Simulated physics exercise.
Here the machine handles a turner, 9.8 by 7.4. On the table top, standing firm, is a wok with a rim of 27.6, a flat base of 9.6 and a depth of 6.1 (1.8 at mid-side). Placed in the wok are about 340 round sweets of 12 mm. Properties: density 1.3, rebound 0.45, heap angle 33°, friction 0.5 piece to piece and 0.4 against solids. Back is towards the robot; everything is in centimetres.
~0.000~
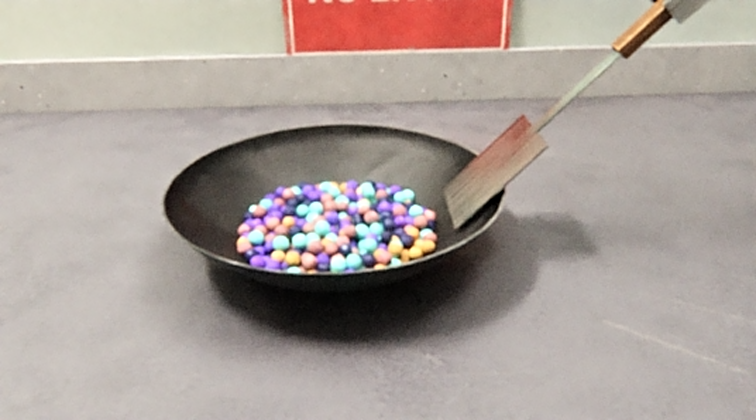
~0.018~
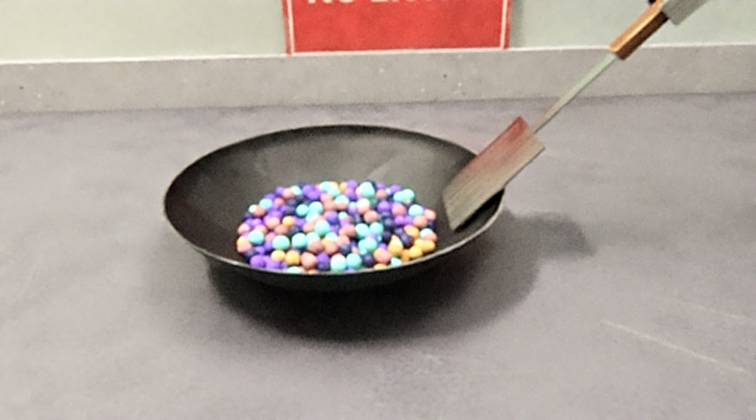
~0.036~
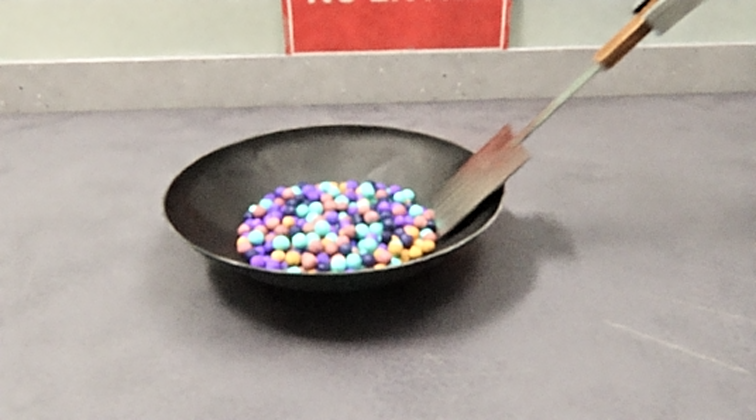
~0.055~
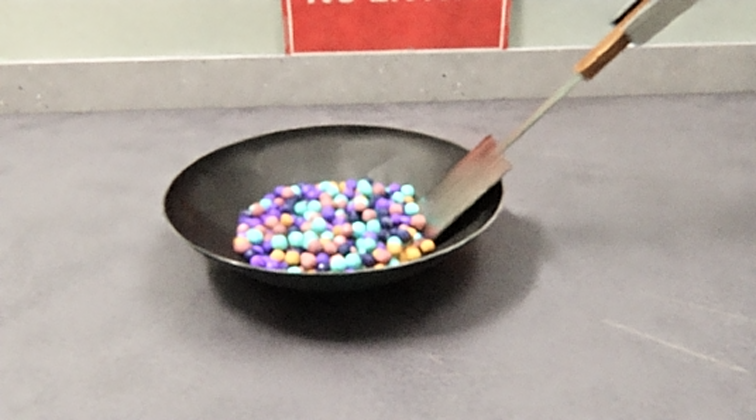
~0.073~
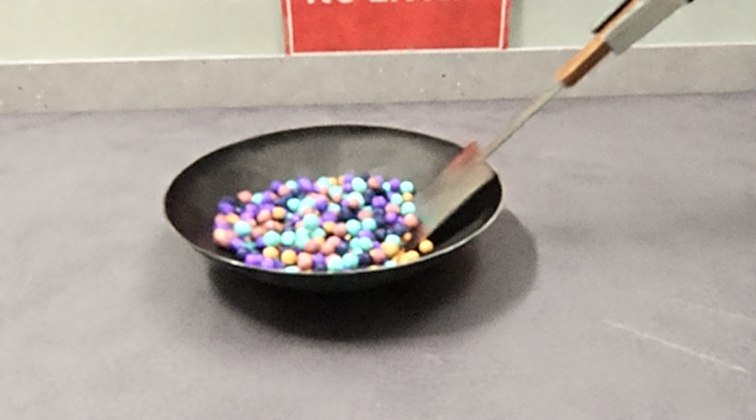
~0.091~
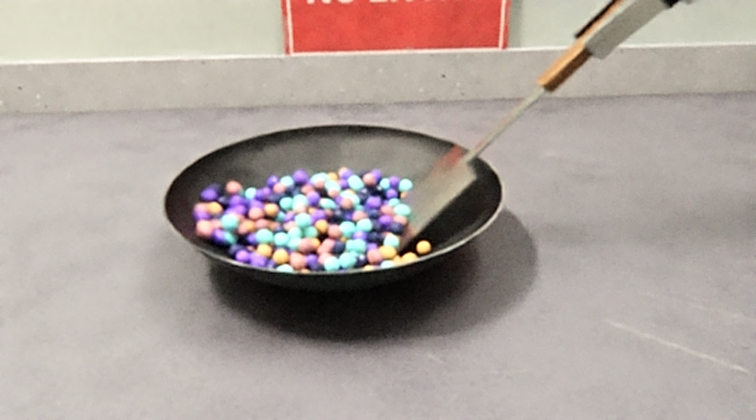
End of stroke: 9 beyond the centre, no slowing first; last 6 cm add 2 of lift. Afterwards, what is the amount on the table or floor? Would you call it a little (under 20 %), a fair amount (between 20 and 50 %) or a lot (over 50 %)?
A fair amount, between 20 and 50 %.
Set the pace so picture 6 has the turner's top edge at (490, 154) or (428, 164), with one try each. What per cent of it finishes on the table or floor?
Estimates: Near 10 %, near 40 %.
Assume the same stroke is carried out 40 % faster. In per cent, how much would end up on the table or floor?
About 40 in a hundred.
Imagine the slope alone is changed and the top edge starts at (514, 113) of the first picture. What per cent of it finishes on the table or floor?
Roughly 30%.
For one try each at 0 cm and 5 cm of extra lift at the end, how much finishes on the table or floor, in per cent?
You'd get some 20 per cent with the first setting and some 20 per cent with the second.
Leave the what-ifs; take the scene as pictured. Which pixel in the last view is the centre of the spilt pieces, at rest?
Approximately at (98, 246).
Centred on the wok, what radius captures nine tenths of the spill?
About 35 cm.
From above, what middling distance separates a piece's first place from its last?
Roughly 5 cm.
After 0.15 s, sloping 46°, highest piece 7 above the table; 344 in the wok.
After 0.21 s, sloping 46°, highest piece 7 above the table; 337 in the wok, 7 on the blade or in flight.
After 0.44 s, sloping 46°, highest piece 7 above the table; 250 in the wok, 67 on the table or floor, 27 on the blade or in flight.
After 1.49 s, sloping 46°, highest piece 6 above the table; 250 in the wok, 94 on the table or floor.
In the end, 250 in the wok, 94 on the table or floor. That is 27 % on the table or floor.
